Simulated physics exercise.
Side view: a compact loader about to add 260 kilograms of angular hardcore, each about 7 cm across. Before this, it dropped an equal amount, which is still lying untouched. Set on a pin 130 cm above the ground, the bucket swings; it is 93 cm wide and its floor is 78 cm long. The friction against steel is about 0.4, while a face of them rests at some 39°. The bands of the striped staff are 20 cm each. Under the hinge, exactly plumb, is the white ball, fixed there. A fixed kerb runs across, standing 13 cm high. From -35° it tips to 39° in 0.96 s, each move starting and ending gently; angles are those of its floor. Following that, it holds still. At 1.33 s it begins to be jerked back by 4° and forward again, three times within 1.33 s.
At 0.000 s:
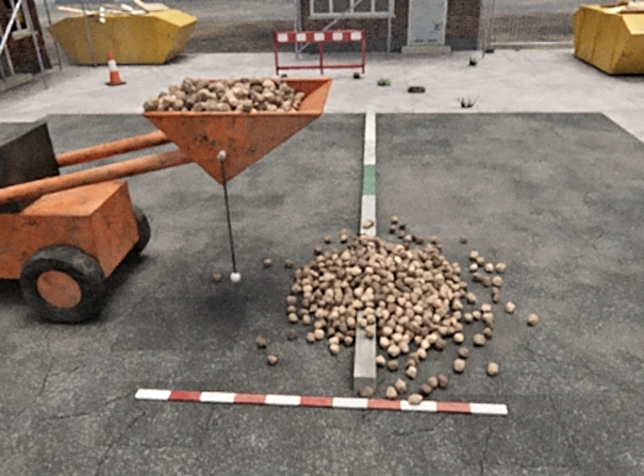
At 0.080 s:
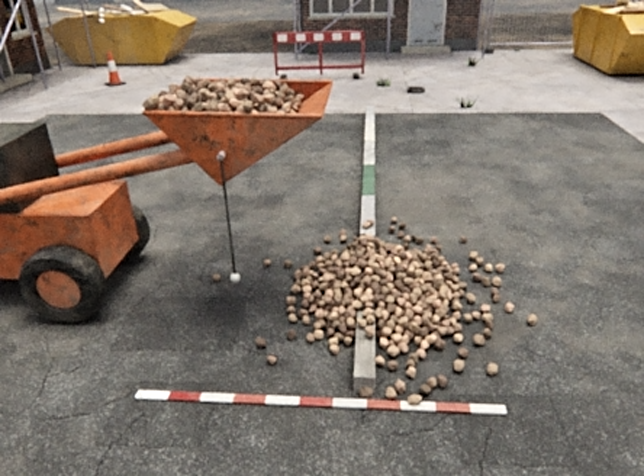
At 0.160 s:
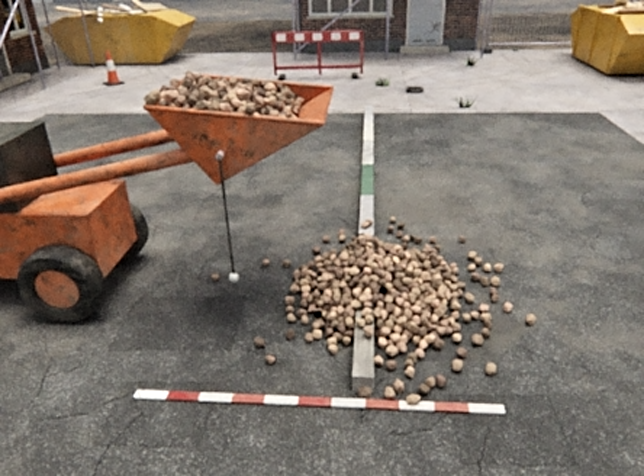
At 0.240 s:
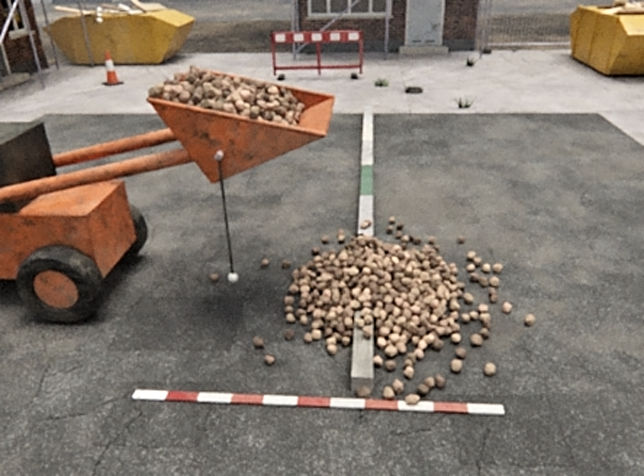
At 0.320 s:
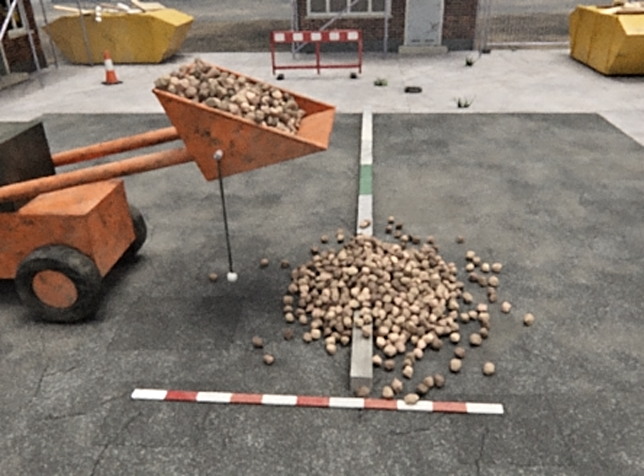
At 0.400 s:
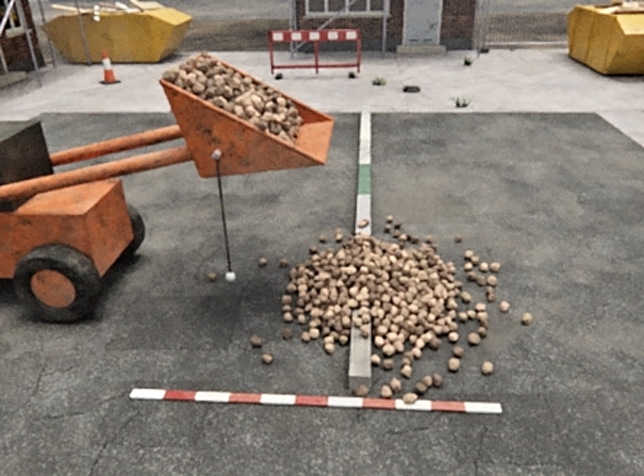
An orange loader with black wheels stands at the left of a dark, cracked yard, seen from the side and slightly above, its raised bucket full of brown stones. A loose heap of similar stones lies across a pale kerb near a red-and-white staff, with yellow skips and a barrier behind. The bucket tilts steadily, its back rising and its stones shifting, while the heap stays still.
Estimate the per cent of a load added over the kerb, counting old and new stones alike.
Roughly 34 per cent of a load is added.
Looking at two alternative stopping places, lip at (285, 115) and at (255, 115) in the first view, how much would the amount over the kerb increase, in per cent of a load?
Close to 5 per cent, followed by close to 0 per cent.
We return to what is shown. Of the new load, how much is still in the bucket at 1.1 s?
Close to 70 in a hundred is still held.
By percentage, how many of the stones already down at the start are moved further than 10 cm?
Near 5 per cent, I reckon.
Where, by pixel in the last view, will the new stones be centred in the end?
I'd point to about (349, 274).
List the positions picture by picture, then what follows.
Lip at (321, 114), floor tilted -35°, highest stones at (233, 84). The earlier load is highest near (369, 265), 23 cm above ground level, 39 % on this side of the kerb, 61 % over the kerb, in the first frame.
Lip at (322, 117), floor tilted -34°, highest stones at (222, 85); the stones move at 0.1 m/s on average, in the second frame.
The bucket is at -30°, its lip at (323, 124); the top of the load is at (204, 81); the stones move at 0.2 m/s on average, in the third frame.
Lip at (325, 135), floor tilted -23°, highest stones at (195, 76); the stones move at 0.4 m/s on average, in the fourth frame.
Lip at (326, 149), floor tilted -16°, highest stones at (198, 70); the stones move at 0.4 m/s on average, in the fifth frame.
Lip at (325, 164), floor tilted -7°, highest stones at (202, 64); the stones move at 0.4 m/s on average, in the sixth frame.
After 0.7 s the floor is at 27°; in per cent of one load, 100 in the bucket, 39 on this side of the kerb, 61 over the kerb; the foremost stones are at (494, 285).
After 1.1 s the floor is at 39°; in per cent of one load, 69 in the bucket, 70 on this side of the kerb, 61 over the kerb; the foremost stones are at (494, 285).
After 3.1 s the floor is at 39°; in per cent of one load, 0 in the bucket, 105 on this side of the kerb, 95 over the kerb; the foremost stones are at (505, 296).
After 5.6 s the floor is at 39°; in per cent of one load, 0 in the bucket, 105 on this side of the kerb, 95 over the kerb; the foremost stones are at (505, 296). Net gain over the kerb, 34.
